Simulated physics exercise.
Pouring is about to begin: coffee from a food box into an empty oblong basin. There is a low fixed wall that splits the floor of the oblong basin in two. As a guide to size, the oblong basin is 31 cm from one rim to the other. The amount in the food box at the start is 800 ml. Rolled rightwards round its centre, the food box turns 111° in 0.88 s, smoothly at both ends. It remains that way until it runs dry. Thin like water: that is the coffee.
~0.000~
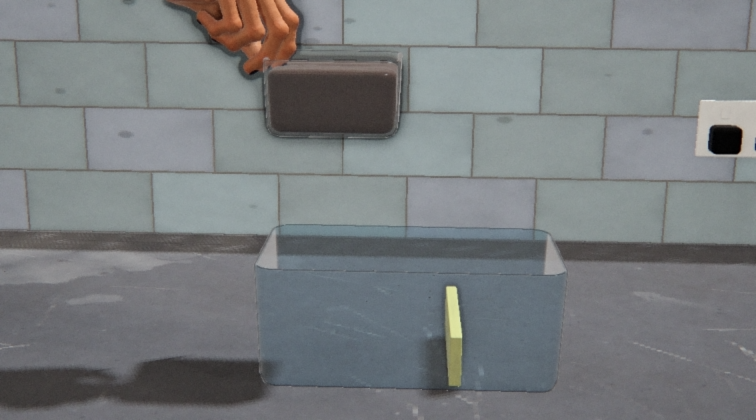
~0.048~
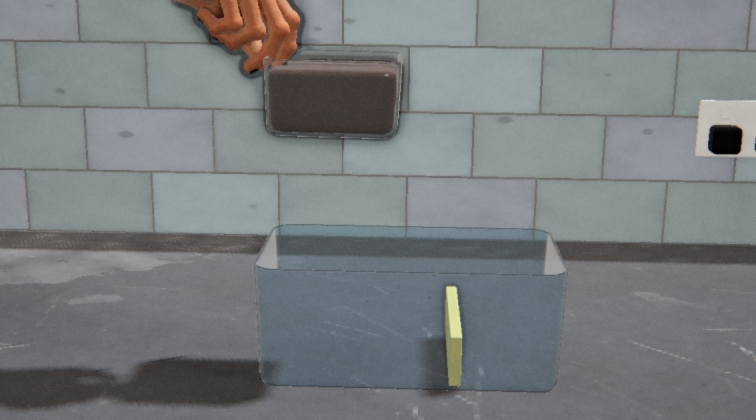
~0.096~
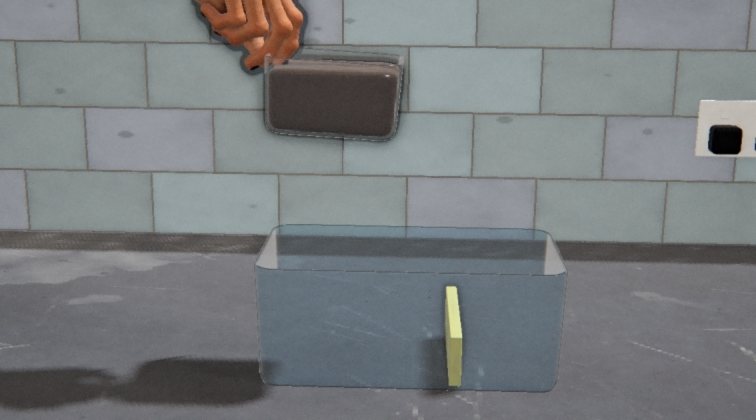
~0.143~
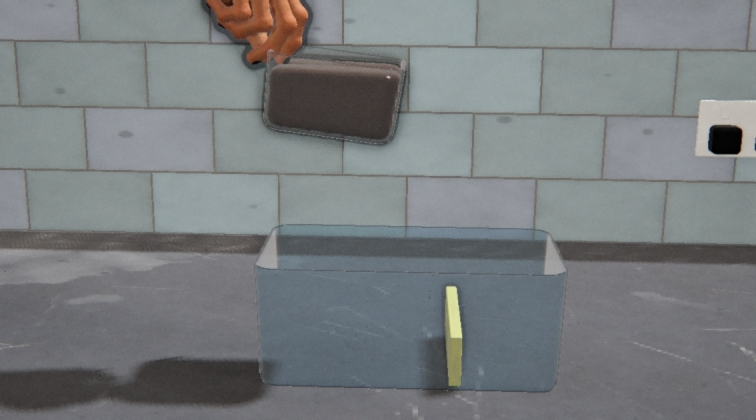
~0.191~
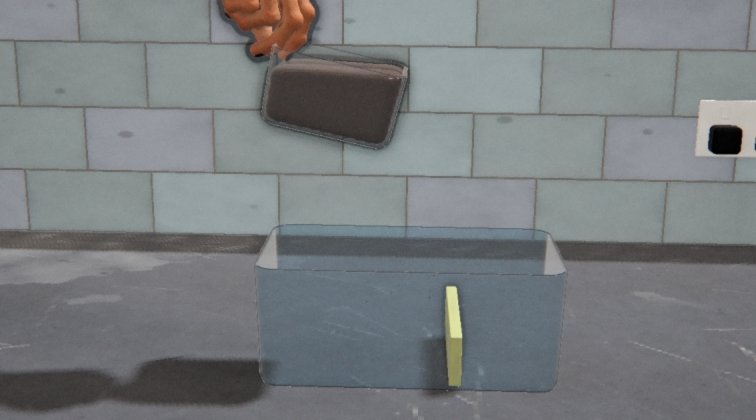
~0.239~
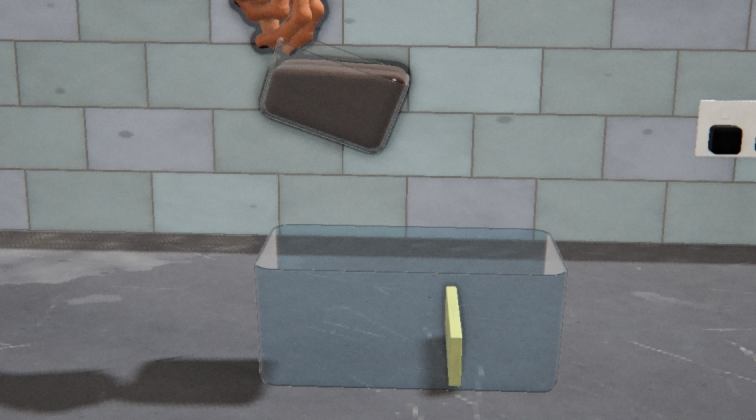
An orange-brown hand stayed by a dark, see-through-edged box above a clear bluish basin on a grey counter, shifting slightly right as the box slowly tilted, its right side dipping lower.
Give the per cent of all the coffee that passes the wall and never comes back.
I would say 60 percent.
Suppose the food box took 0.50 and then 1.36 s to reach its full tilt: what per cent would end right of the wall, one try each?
Respectively 40 and 70 %.
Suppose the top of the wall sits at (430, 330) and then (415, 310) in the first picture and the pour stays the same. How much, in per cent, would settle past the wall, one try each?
Some 65 in a hundred, then some 80 in a hundred.
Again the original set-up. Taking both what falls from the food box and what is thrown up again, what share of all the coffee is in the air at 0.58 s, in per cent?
About 44 per cent.
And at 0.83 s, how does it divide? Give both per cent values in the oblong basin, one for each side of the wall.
Near 22 on the left, 64 on the right.
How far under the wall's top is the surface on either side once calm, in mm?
Left about 44 mm, while the right is about 22 mm.
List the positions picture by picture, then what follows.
It leans 0°; its right rim is at (400, 59); the coffee meets the walls at (273, 66) and (398, 68); the oblong basin's rim runs from (265, 247) to (558, 253); the wall's top is at (454, 312), in the first picture.
It leans 1°; its right rim is at (401, 60); the coffee meets the walls at (274, 66) and (398, 68), in the second picture.
It leans 3°; its right rim is at (402, 63); the coffee meets the walls at (275, 65) and (399, 69), in the third picture.
It leans 7°; its right rim is at (403, 67); the coffee meets the walls at (277, 65) and (401, 71), in the fourth picture.
It leans 12°; its right rim is at (405, 74); the coffee meets the walls at (277, 66) and (403, 72), in the fifth picture.
It leans 19°; its right rim is at (407, 82); the coffee meets the walls at (279, 66) and (407, 75); 1 per cent is over the edge, in the sixth picture.
After 0.58 s the tilt is 82° and 35 per cent is still to pour, 2 is left of the wall and 18 right of it.
After 0.83 s the tilt is 110° and 5 per cent is still to pour, 23 is left of the wall and 64 right of it.
After 1.10 s the tilt is 111° and 0 per cent is still to pour, 38 is left of the wall and 60 right of it.
After 1.38 s the tilt is 111° and 0 per cent is still to pour, 38 is left of the wall and 60 right of it.
In the end 38 per cent lies left of the wall, 60 right of it and 2 outside.
